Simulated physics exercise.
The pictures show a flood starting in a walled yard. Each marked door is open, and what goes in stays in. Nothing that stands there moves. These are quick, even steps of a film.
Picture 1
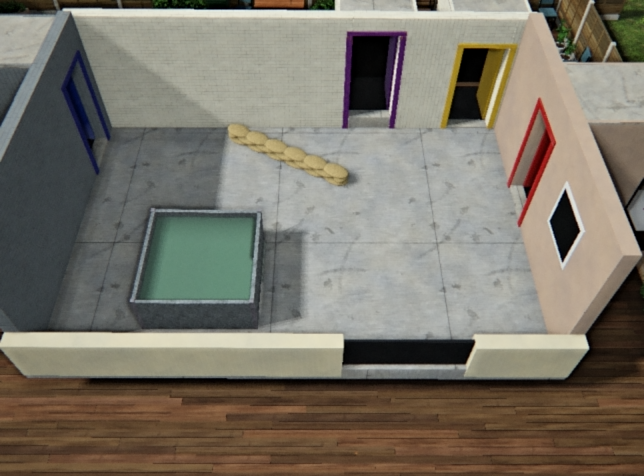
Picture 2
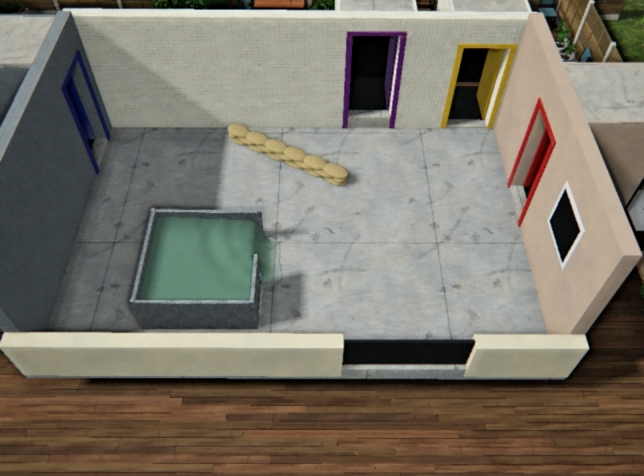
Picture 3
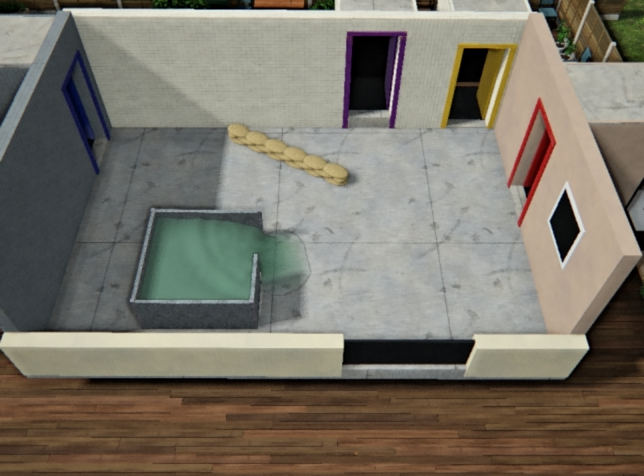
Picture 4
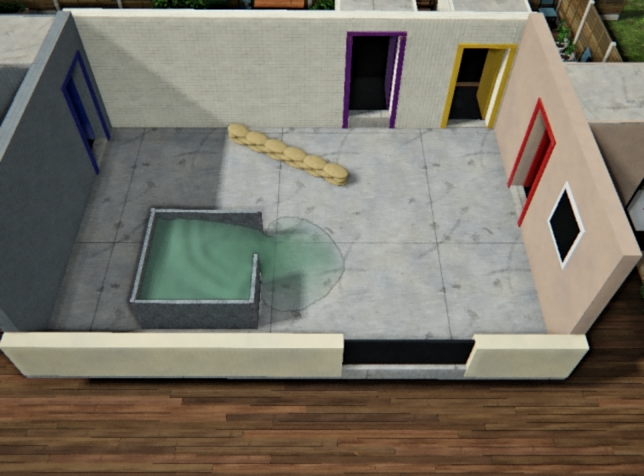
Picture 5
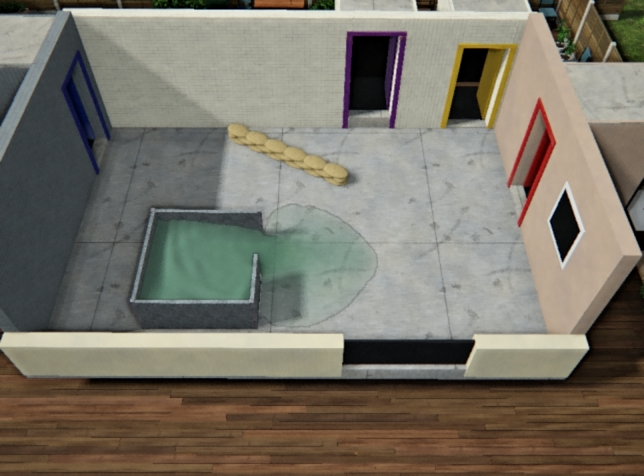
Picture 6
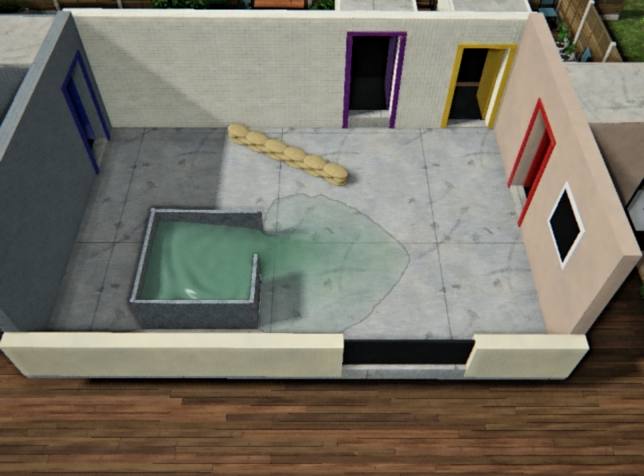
Green water pours through a gap in the tank's right side and spreads across the grey floor.
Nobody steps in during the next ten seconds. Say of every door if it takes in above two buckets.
One by one: The purple door holds within the limit; the red door floods; the blue door holds within the limit; the yellow door floods.
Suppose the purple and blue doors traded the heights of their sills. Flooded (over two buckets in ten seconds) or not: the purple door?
Then: The purple one takes less.
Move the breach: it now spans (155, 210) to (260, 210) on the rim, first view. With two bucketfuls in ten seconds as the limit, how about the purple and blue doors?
One by one: Purple door lets less in; blue door lets more in.
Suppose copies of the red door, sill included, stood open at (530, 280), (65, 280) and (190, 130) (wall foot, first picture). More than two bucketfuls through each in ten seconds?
As listed: Takes more, is under, is under.
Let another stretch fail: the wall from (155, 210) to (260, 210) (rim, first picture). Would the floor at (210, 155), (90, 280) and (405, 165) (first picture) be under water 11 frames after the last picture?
In that order: Flooded, not flooded, not flooded.
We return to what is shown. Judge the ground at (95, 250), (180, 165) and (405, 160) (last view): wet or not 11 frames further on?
As listed: Dry, not flooded, under water.
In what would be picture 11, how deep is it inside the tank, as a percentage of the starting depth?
Near 66 in a hundred.
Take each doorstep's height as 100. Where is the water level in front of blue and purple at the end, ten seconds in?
In turn 20 and 30 per cent.
A moment on, water covers 35 % of the floor; the purple door not reached, the red door not reached, the blue door not reached, the yellow door not reached.
Next, water covers 50 % of the floor; the purple door not reached, the red door under two buckets in, the blue door not reached, the yellow door not reached.
Then, water covers 55 % of the floor; the purple door wet at the sill, nothing in, the red door over two buckets in, the blue door not reached, the yellow door over two buckets in.
Later, water covers 55 % of the floor; the purple door wet at the sill, nothing in, the red door over two buckets in, the blue door not reached, the yellow door far over two buckets in.
In the end, water covers 75 % of the floor; the purple door wet at the sill, nothing in, the red door over two buckets in, the blue door wet at the sill, nothing in, the yellow door far over two buckets in.
